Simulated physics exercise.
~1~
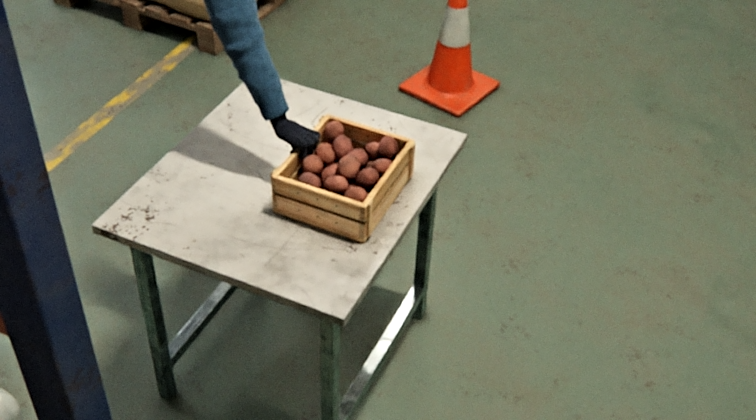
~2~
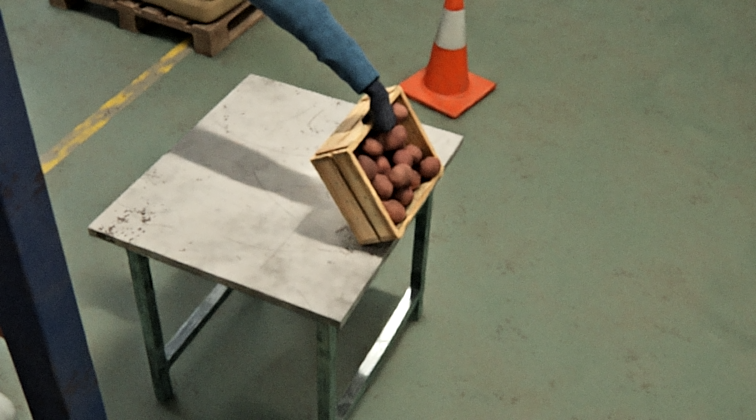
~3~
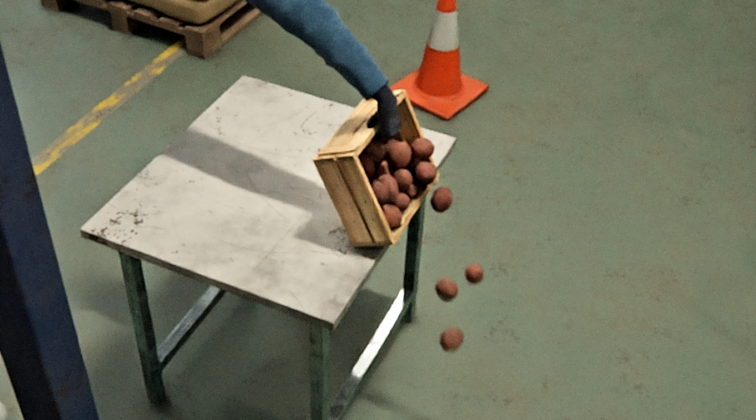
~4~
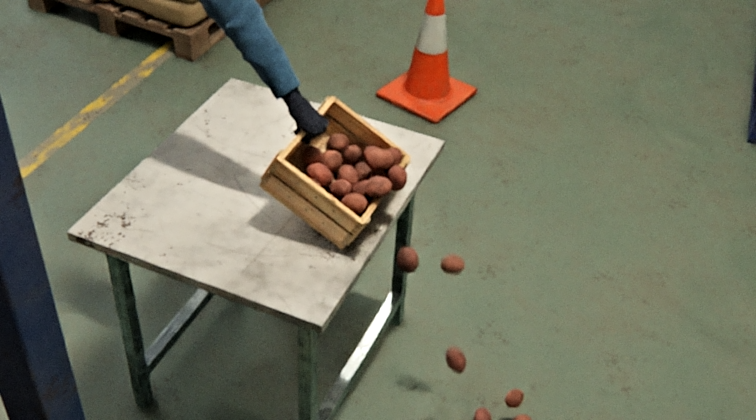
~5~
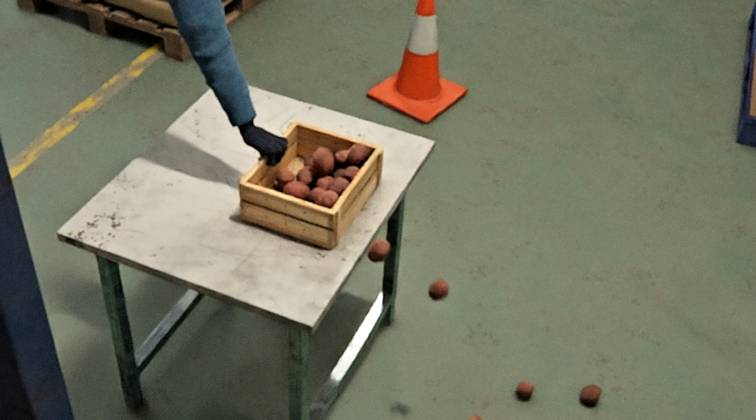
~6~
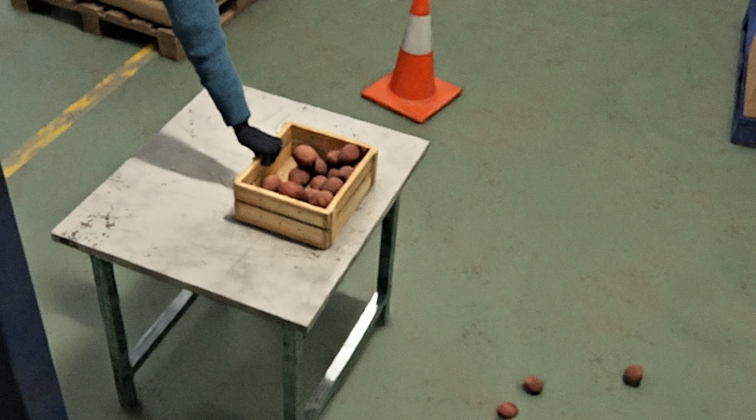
Gloved hand tipping a wooden crate of red potatoes on a table, several tumbling to the floor before it settles flat, still holding many.
